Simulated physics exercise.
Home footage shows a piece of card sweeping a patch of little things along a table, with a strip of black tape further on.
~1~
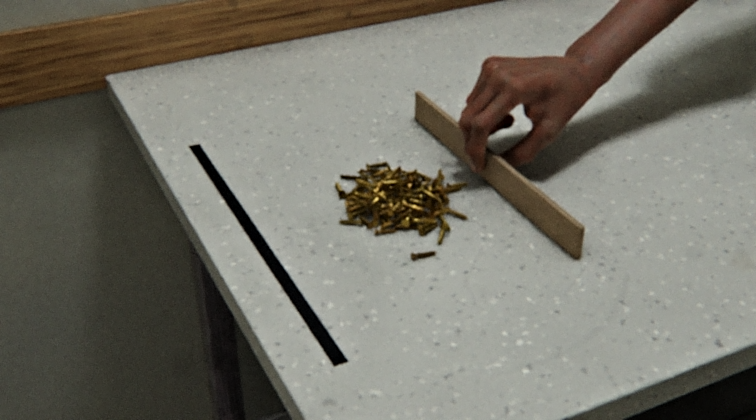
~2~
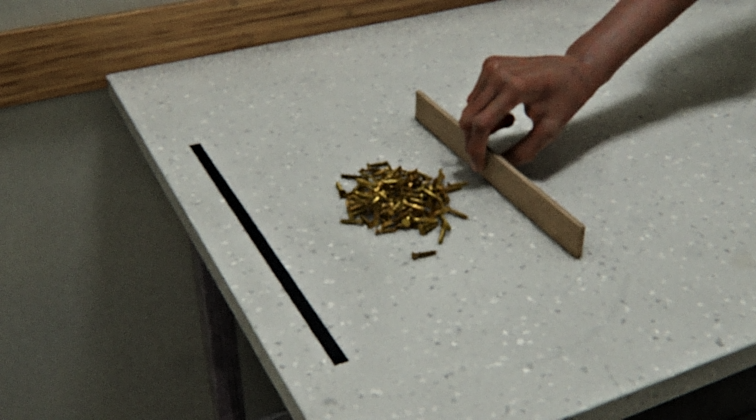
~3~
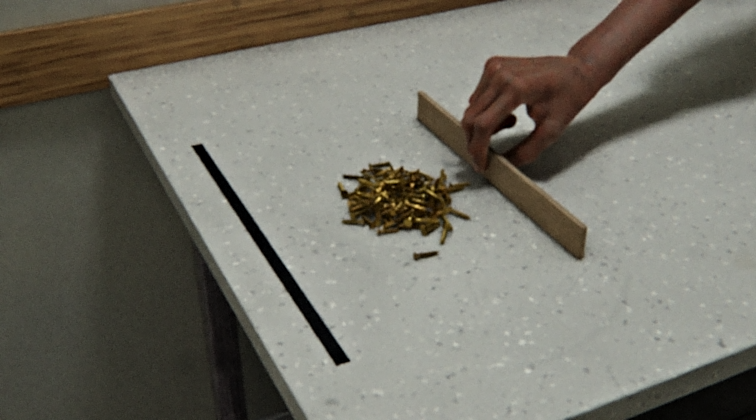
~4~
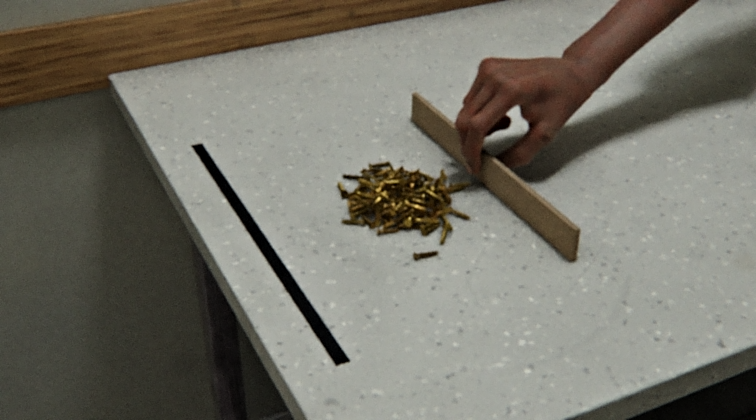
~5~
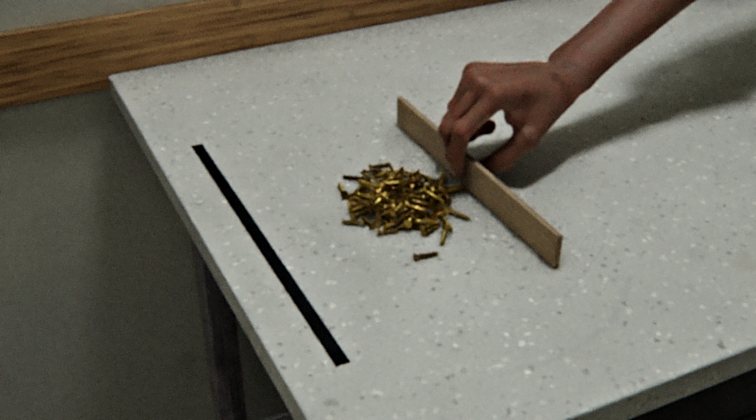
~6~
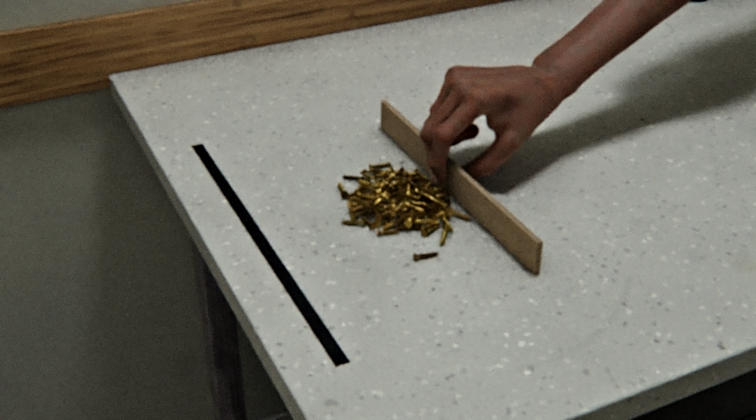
A hand held a thin strip of wood or card still beside a pile of brass screws on a speckled table, then slid it a short way left, right up against the pile.
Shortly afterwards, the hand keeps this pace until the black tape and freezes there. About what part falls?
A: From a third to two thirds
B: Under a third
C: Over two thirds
Answer: A.
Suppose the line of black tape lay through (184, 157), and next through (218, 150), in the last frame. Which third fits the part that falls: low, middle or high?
Above two thirds, then under a third.
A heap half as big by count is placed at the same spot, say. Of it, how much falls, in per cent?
Roughly 30 in a hundred.
Soon after the last picture, piece of card still moving, near (353, 187); heap all on the table, its front near (275, 228).
A little later, piece of card stopped at the black tape; heap about a third over the edge.
Later still, piece of card stopped at the black tape; heap about half over the edge.
At rest, piece of card stopped at the black tape; heap about half over the edge.
